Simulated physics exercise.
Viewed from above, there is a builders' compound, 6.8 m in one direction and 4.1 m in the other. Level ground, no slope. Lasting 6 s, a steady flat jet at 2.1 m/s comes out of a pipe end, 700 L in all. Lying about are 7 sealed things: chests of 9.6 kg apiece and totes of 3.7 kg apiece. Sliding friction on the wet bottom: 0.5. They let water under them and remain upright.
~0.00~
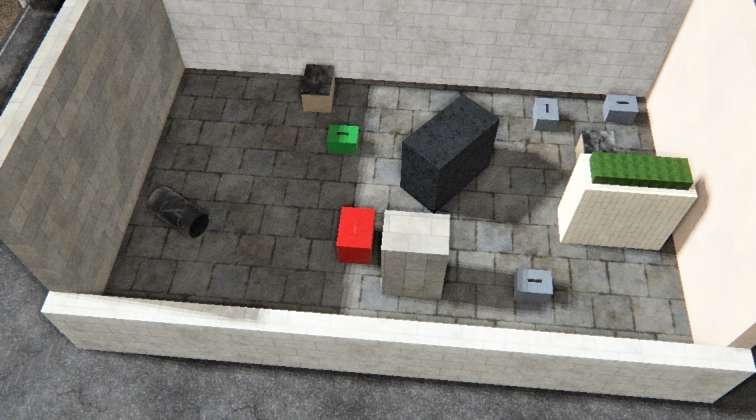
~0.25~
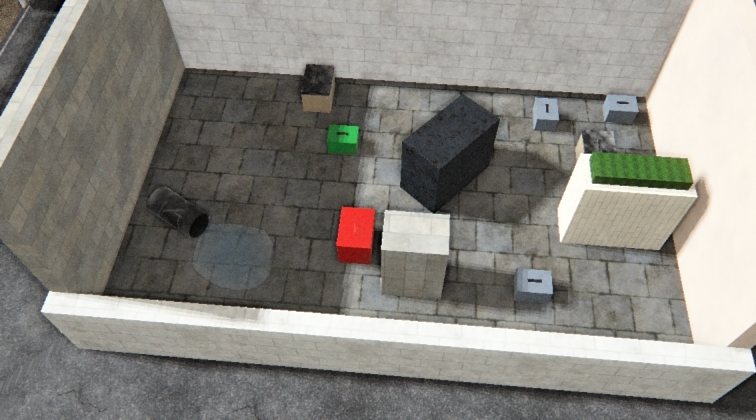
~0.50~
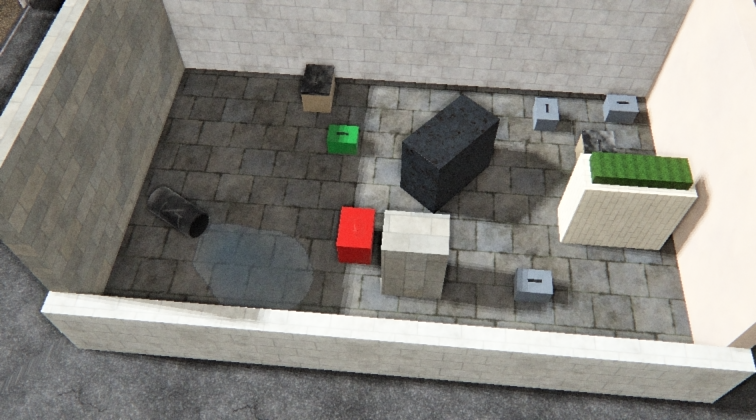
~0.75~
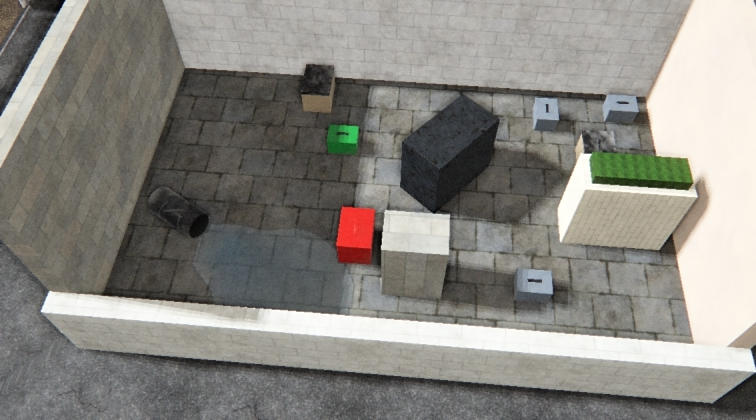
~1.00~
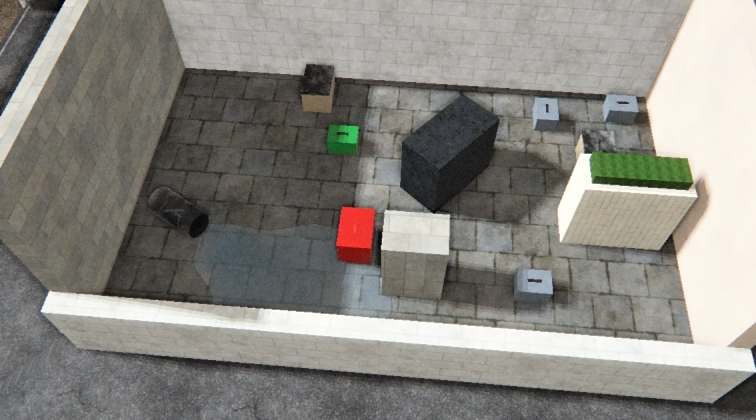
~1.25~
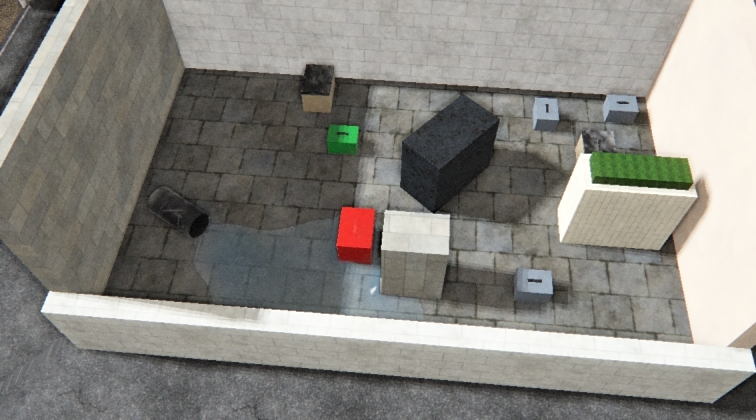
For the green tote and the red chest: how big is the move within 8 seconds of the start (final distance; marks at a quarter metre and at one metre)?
As for the green tote, it stays virtually put, and the red chest travels a short distance.
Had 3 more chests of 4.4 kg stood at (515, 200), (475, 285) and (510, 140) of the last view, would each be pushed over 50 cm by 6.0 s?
In sequence: Falls below it / exceeds it / falls below it.
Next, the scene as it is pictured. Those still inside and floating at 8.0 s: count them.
Count: 2.
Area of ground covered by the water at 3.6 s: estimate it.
Roughly 10.5 m2.
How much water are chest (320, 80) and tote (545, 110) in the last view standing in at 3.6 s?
Roughly 0 and 0 cm.
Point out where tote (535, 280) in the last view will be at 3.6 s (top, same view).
About (567, 255), give or take.
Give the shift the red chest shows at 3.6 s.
Around 80 cm from the start by that time.
After 1.8 s the green tote is near (343, 134), 0.0 m from its start, aground; the red chest is near (367, 226), 0.1 m from its start, aground; 0 afloat.
After 3.6 s the green tote is near (343, 134), 0.0 m from its start, aground; the red chest is near (404, 199), 0.7 m from its start, aground; 0 afloat.
After 5.6 s the green tote is near (343, 134), 0.0 m from its start, aground; the red chest is near (404, 199), 0.7 m from its start, aground; 1 afloat.
After 8.0 s the green tote is near (343, 134), 0.0 m from its start, aground; the red chest is near (404, 199), 0.7 m from its start, aground; 2 afloat.
